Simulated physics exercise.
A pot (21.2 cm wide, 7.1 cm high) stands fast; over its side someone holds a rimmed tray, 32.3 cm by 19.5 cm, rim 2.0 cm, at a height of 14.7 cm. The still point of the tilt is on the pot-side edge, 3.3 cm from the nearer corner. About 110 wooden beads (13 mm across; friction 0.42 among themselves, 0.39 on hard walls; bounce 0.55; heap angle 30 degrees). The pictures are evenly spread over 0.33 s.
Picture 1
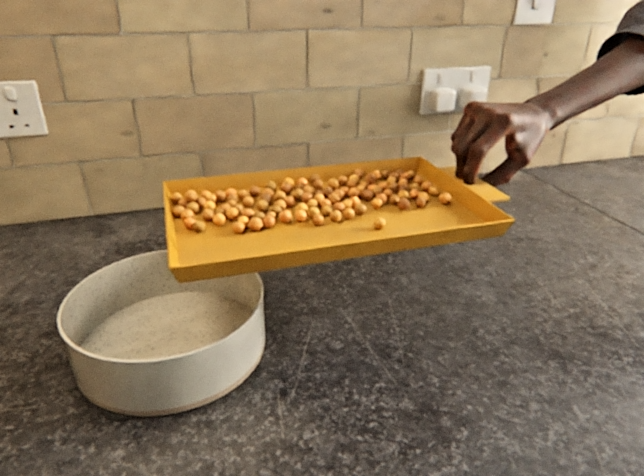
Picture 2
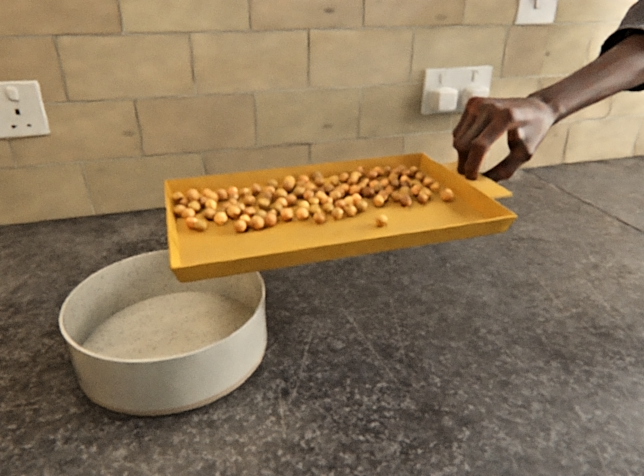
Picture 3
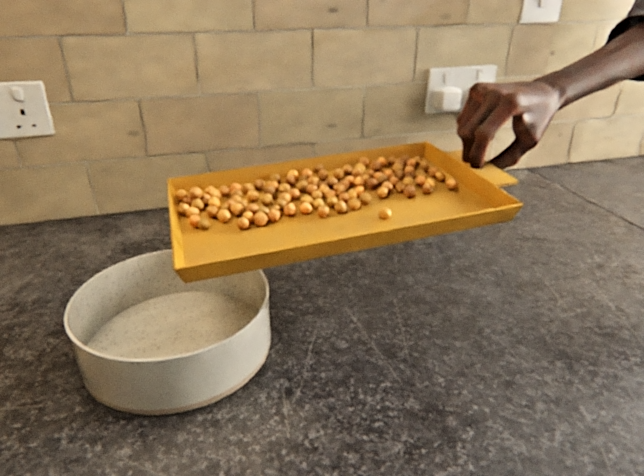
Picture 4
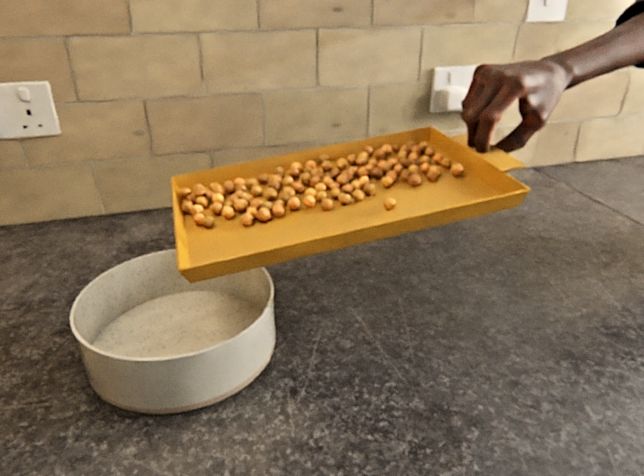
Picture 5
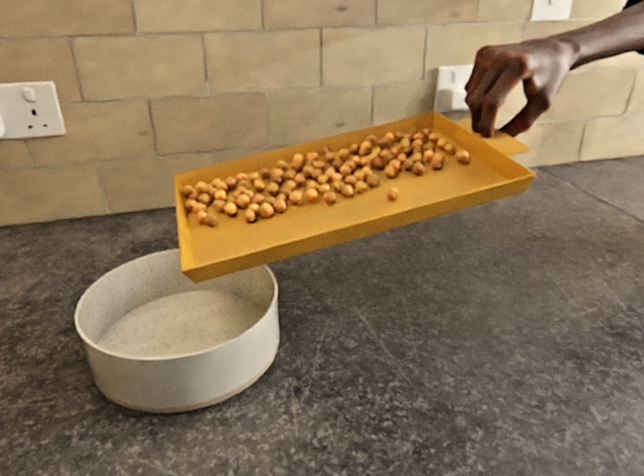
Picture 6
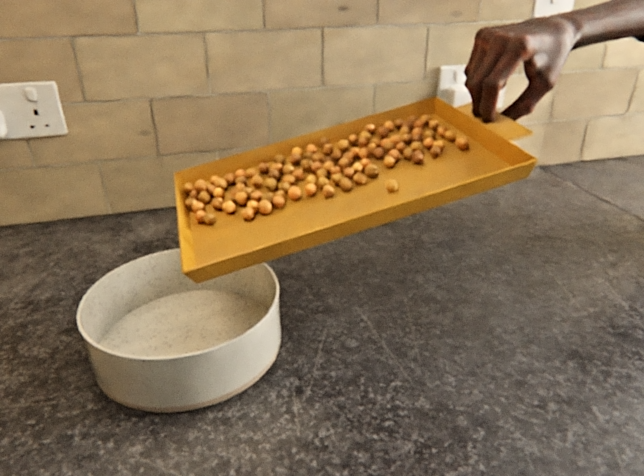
Hand lifting the right end of a yellow tray of small round brown beads, steadily tilting it above a pale round pot.
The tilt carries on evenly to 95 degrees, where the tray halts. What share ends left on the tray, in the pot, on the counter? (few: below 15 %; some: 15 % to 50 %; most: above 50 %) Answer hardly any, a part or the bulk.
Left on the tray: Hardly any; in the pot: The bulk; on the counter: A part.
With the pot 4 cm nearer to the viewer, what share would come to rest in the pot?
Then about 95 per cent.
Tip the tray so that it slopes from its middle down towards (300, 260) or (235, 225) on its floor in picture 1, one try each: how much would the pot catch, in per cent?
Some 0 and 95 per cent.
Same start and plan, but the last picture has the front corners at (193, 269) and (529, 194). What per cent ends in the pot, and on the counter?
Pot 0, counter 100.
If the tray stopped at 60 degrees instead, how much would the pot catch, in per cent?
Then about 15 per cent.
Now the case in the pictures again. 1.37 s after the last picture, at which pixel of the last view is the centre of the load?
At about (164, 246).
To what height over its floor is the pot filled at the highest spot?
About 2.0 cm.
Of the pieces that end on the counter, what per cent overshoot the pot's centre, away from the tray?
About 80 per cent.
Then, 0.82 s after the last picture, tilt 51 degrees; the tray holds 95 %, the pot 0 %.
Then, 1.37 s after the last picture, tilt 76 degrees; the tray holds 70 %, the pot 15 %.
Then, 1.98 s after the last picture, tilt 95 degrees; the tray holds 0 %, the pot 60 %.
In the end, tray 0 %, pot 60 %, counter 40 %.
